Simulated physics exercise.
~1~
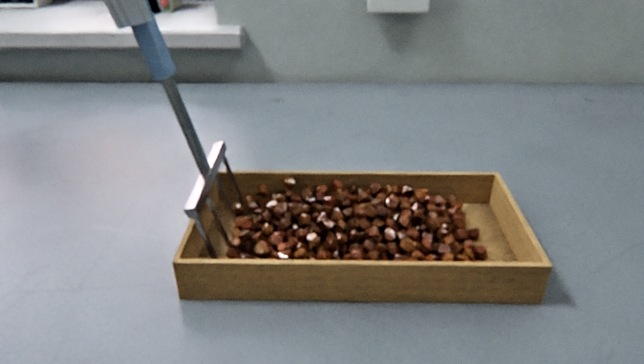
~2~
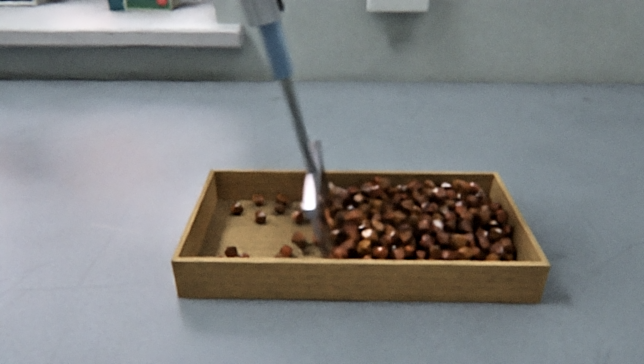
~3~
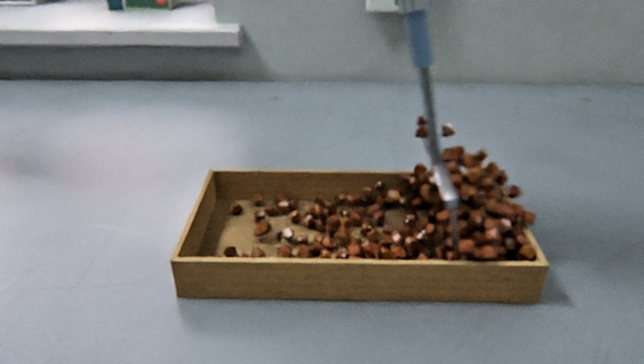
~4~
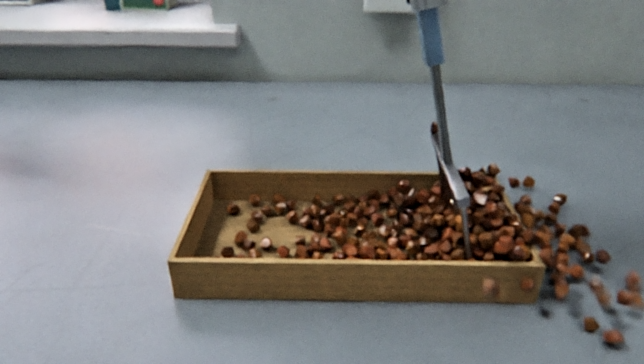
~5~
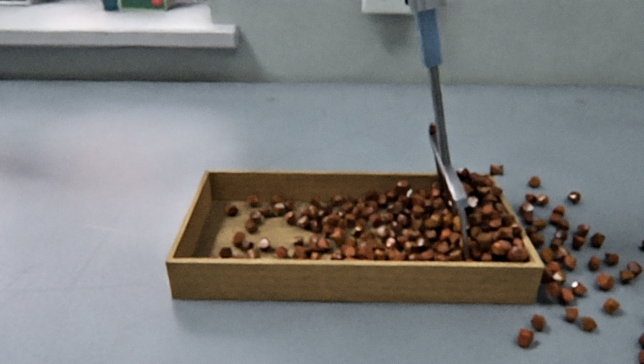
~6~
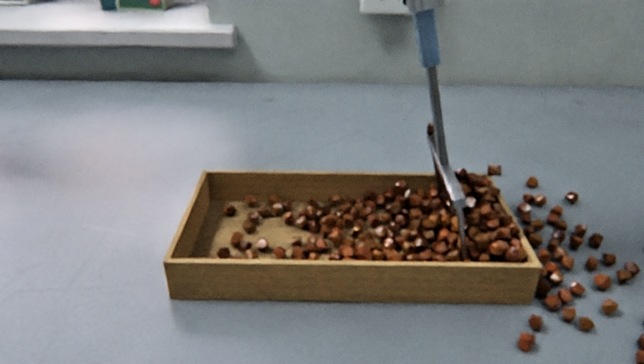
A blue-grey tabletop stands before a pale wall, seen from the front and slightly above, with a white ledge at the upper left. A shallow wooden tray in the middle holds a layer of reddish-brown pellets, and a metal fork on a blue-and-grey arm stands at its left end. The arm sweeps the fork right, pushing the pellets into a heap and leaving only a few behind. The heap rises against the right wall, and many pellets spill over onto the table. The fork stops near that end, with most pellets still in the tray and the rest scattered at the right.
